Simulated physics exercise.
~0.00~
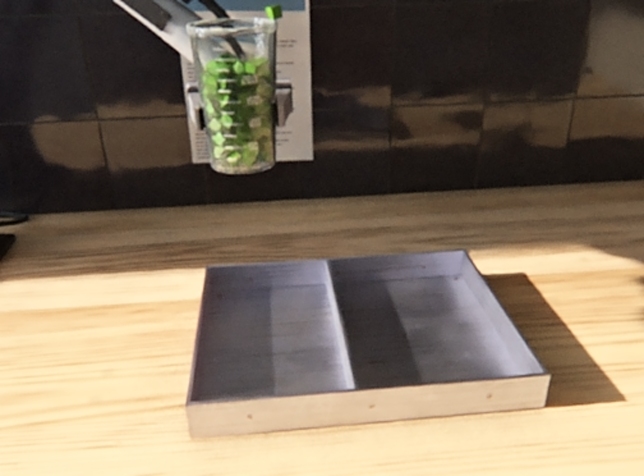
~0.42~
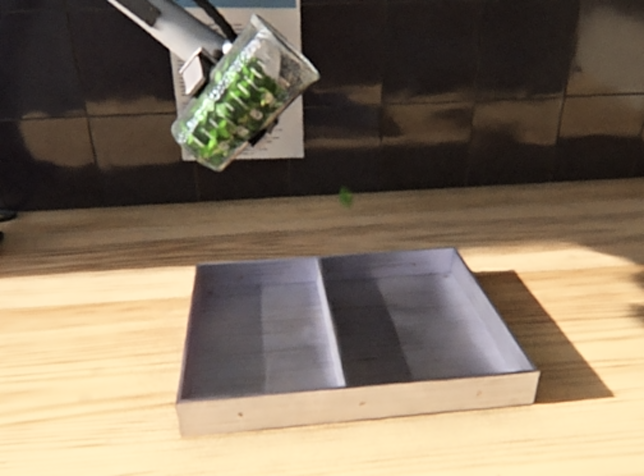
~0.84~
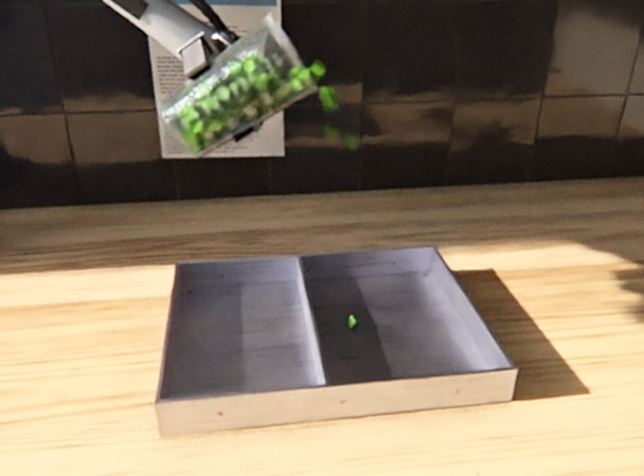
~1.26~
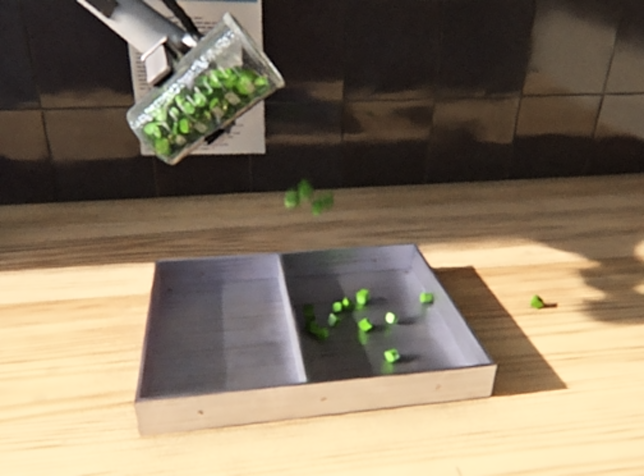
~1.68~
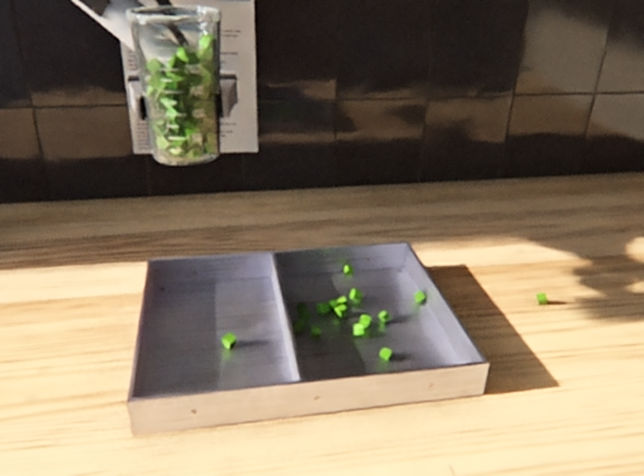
The clip opens on a clear tumbler of green vegetable dice, held upright by a robot arm above a wooden table with a shallow, two-part tray. The arm tips the tumbler toward the right, and a first green piece drops. As it leans further, more dice tumble out and land mostly in the tray's right part. The tumbler then begins to tilt back while a few last pieces fall, and one die lies on the table to the right. Finally the tumbler is upright again, still mostly full, with scattered dice in the right part and a single one in the left.
